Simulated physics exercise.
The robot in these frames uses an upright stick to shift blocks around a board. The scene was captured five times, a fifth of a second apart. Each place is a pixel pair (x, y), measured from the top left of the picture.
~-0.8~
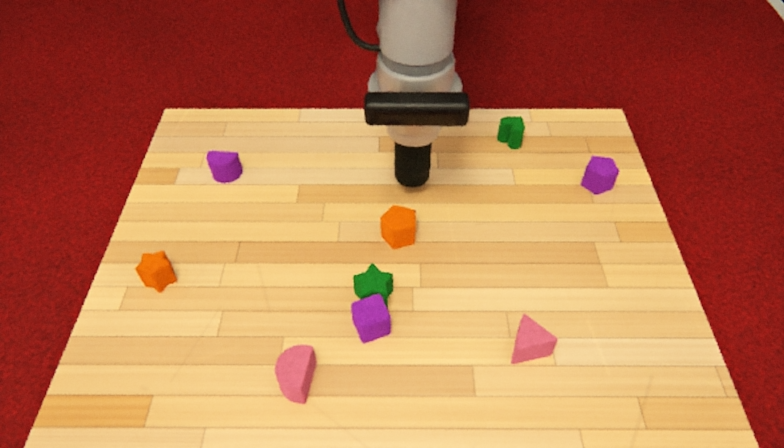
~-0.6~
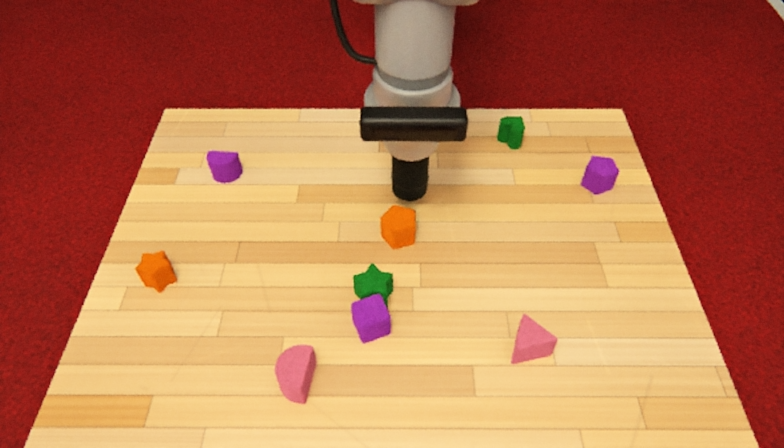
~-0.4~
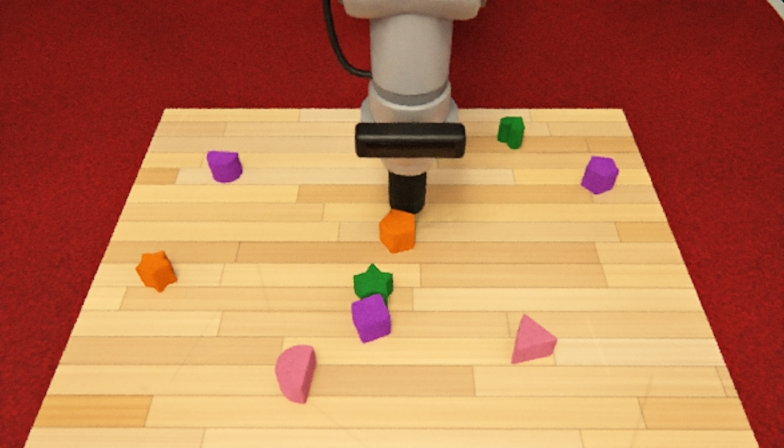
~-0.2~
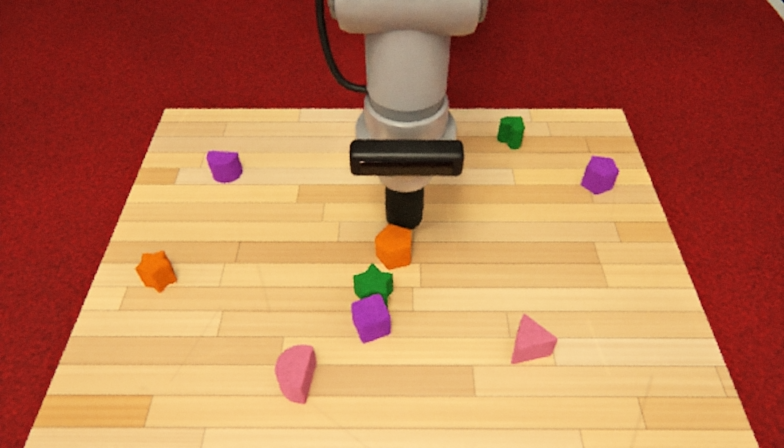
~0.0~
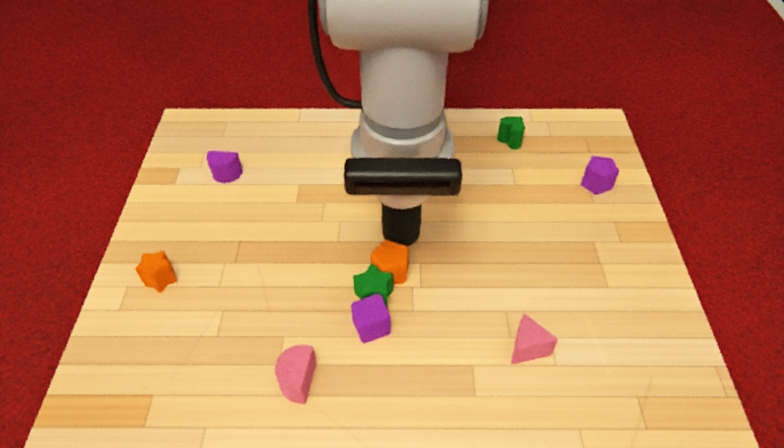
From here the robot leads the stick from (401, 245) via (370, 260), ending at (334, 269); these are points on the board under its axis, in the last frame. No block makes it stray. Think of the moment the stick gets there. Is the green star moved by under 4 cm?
I believe so.
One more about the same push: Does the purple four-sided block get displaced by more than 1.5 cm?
Yes
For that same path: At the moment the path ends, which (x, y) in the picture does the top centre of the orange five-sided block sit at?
Close to (361, 276).
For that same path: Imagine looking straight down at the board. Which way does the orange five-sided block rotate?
My prediction: CCW.
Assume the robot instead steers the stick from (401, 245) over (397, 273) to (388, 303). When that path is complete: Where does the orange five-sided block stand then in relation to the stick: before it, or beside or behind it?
Final position: Ahead.
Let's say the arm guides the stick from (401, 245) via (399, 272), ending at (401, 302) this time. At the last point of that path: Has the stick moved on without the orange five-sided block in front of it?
My answer is no.
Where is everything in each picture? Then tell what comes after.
Stick's lower end (412, 176); purple four-sided block (371, 310); green star (373, 279); orange five-sided block (399, 217), in the first picture.
Stick (410, 189); blocks still, in the second picture.
Stick (407, 203); orange five-sided block (398, 222), in the third picture.
Stick (404, 218); orange five-sided block (395, 237), in the fourth picture.
Stick (401, 233); purple four-sided block (371, 310); green star (373, 279); orange five-sided block (391, 254), in the fifth picture.
On the path given first. Halfway along, stick (367, 249); purple four-sided block (367, 331); green star (362, 301), turned 15° anticlockwise; orange five-sided block (367, 272), turned 25° anticlockwise.
At the end, stick (332, 257); purple four-sided block (368, 335), turned 15° anticlockwise; green star (359, 305), turned 20° anticlockwise; orange five-sided block (361, 276), turned 35° anticlockwise.
